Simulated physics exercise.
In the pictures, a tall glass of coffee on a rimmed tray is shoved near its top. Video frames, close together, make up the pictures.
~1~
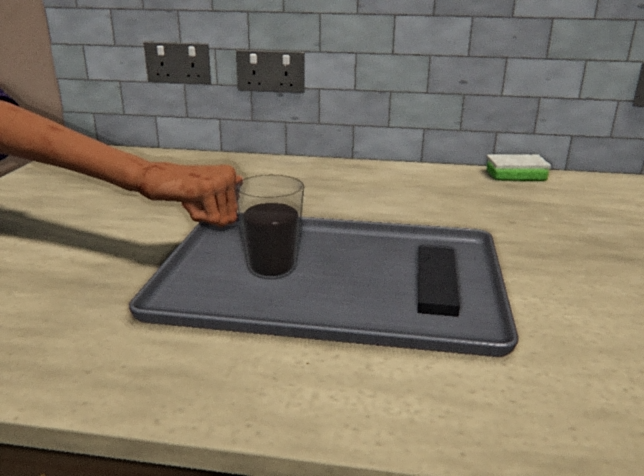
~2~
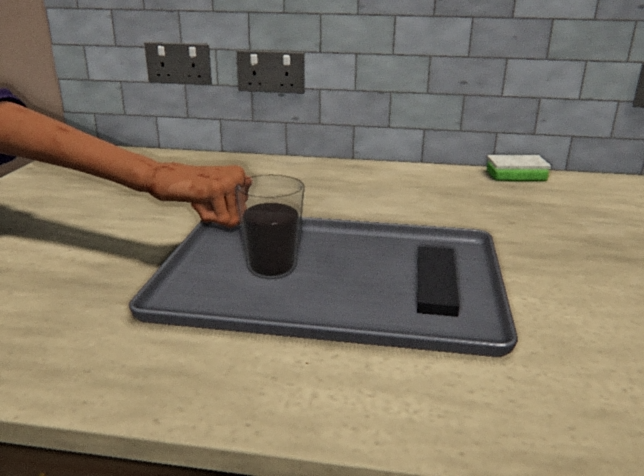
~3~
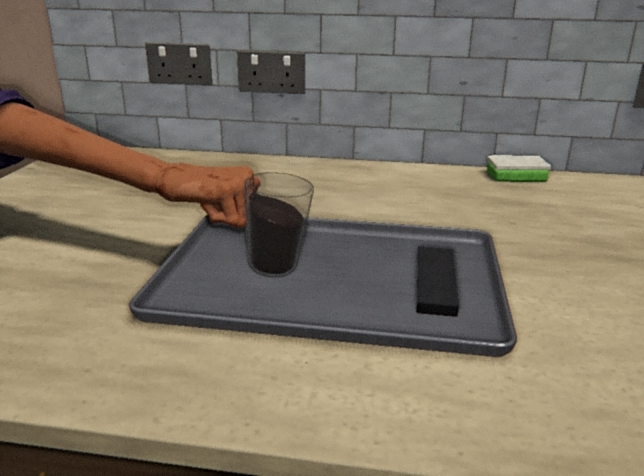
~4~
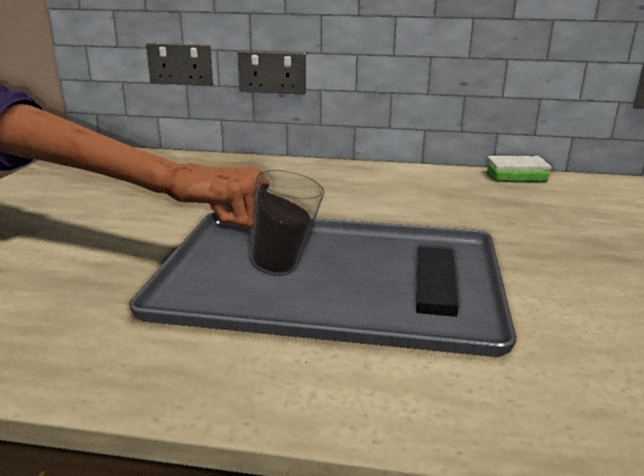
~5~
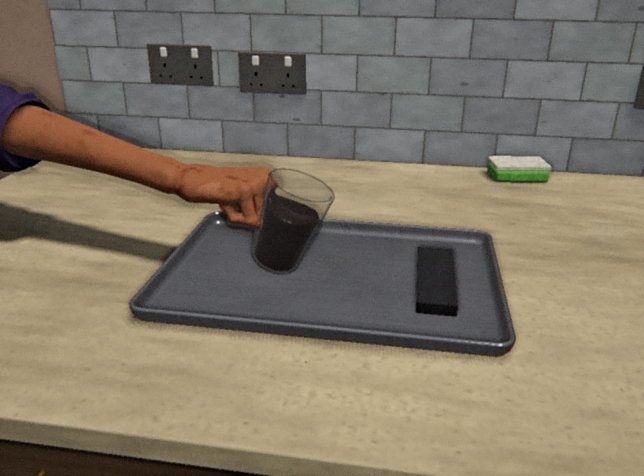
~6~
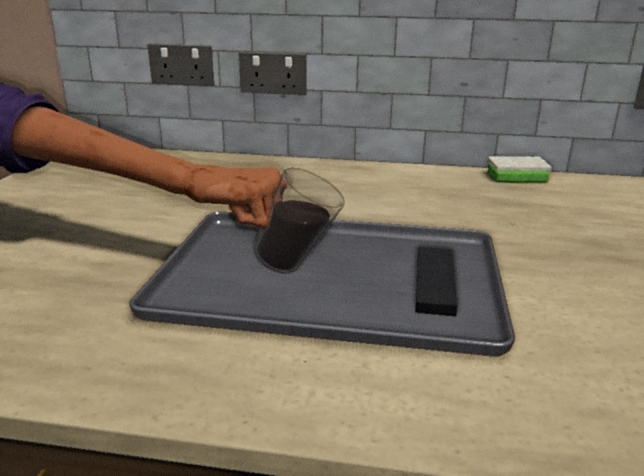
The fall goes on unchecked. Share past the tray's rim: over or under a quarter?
Most likely the part escaping the tray will be a quarter or less.
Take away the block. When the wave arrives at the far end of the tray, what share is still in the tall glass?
Near 60 %.
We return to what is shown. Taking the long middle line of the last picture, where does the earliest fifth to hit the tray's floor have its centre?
Roughly the pixel (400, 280) on the tray.
A moment on, the tall glass lies on its side and 97 per cent is in the glass, 1 on the tray and 2 above or beyond its rim.
Next, the tall glass lies on its side and 56 per cent is in the glass, 23 on the tray and 21 above or beyond its rim.
Then the tall glass lies on its side and 30 per cent is in the glass, 48 on the tray and 22 above or beyond its rim.
Later the tall glass lies on its side and 15 per cent is in the glass, 71 on the tray and 13 above or beyond its rim.
At rest 88 per cent is held by tray and glass, 12 is off the tray.
